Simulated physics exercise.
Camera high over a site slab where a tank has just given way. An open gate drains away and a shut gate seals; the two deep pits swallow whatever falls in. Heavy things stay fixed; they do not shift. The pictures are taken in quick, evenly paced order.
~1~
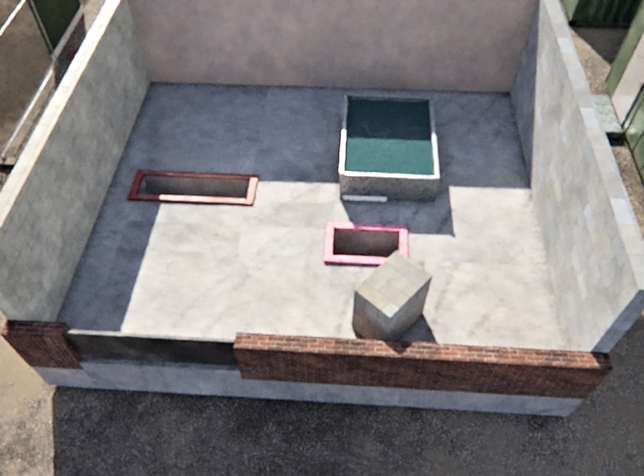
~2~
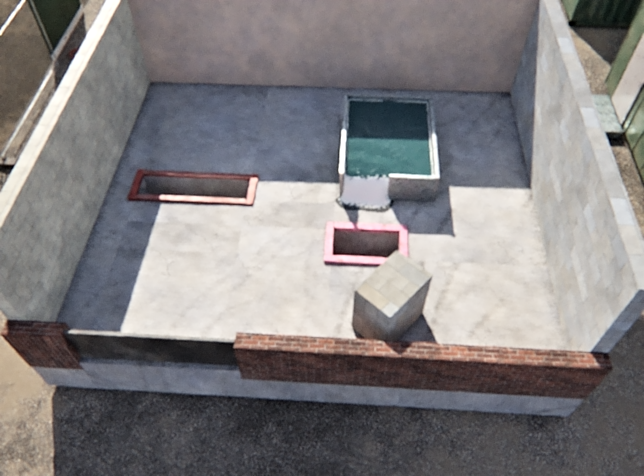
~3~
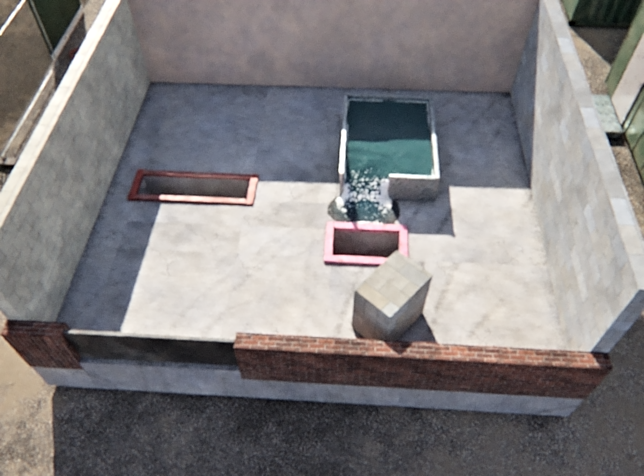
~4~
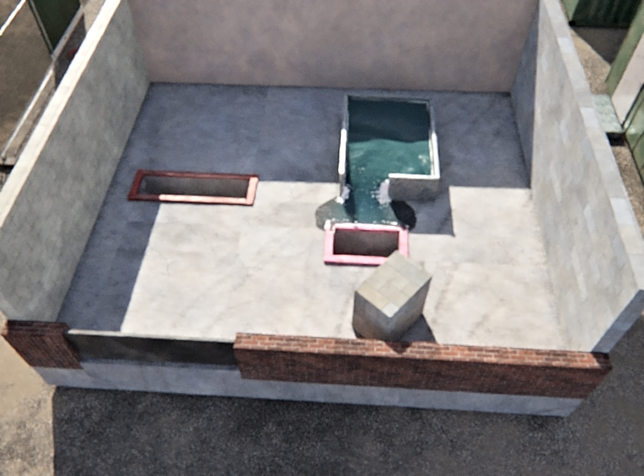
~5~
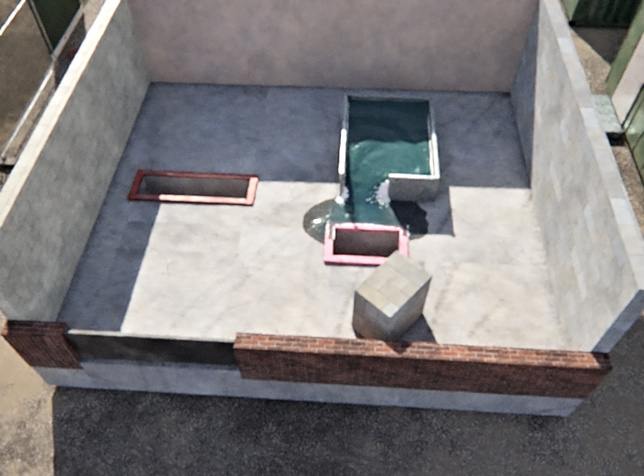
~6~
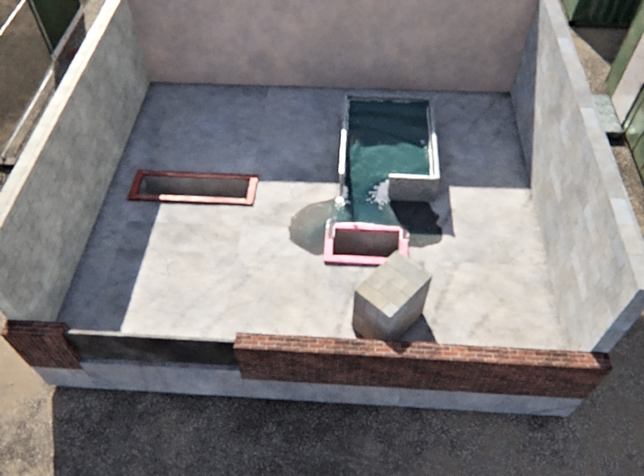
We see a walled slab from above as green water pours through a gap in the near side of a raised tank, runs to a pink-rimmed rectangular opening, and spreads in a thin sheet to its left and right.
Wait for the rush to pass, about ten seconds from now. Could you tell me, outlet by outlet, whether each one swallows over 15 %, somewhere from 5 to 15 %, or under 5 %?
The gate gets shy of five per cent; the pink pit gets in excess of fifteen per cent; the red pit gets shy of five per cent.
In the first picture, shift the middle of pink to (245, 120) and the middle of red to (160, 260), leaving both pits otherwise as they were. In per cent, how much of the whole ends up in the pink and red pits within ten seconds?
For pink, 0 in a hundred; for red, 14 in a hundred.
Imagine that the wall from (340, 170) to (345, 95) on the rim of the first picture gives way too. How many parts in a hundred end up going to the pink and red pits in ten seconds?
For pink it's about 0 per cent, and for red about 20 per cent.
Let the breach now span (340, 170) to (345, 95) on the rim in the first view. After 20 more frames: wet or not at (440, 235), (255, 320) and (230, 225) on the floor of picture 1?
The first would be still unwetted, the second still unwetted and the third drenched.
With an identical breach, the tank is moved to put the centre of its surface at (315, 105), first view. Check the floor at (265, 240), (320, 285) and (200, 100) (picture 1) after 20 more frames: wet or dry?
Location one: Soaked; location two: Soaked; location three: Bone dry.
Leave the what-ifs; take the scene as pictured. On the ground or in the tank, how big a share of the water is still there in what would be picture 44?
I'd say roughly 54 percent.
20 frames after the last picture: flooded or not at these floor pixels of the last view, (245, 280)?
Submerged.
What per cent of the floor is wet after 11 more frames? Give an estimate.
Roughly 15 %.
A moment on, water covers 10 % of the floor; the gate 0 %, the pink pit 13 %, the red pit 0 %.
Next, water covers 15 % of the floor; the gate 0 %, the pink pit 23 %, the red pit 0 %.
Then, water covers 20 % of the floor; the gate 0 %, the pink pit 34 %, the red pit 0 %.
Later, water covers 25 % of the floor; the gate 0 %, the pink pit 45 %, the red pit 0 %.
In the end, water covers 30 % of the floor; the gate 0 %, the pink pit 52 %, the red pit 0 %.
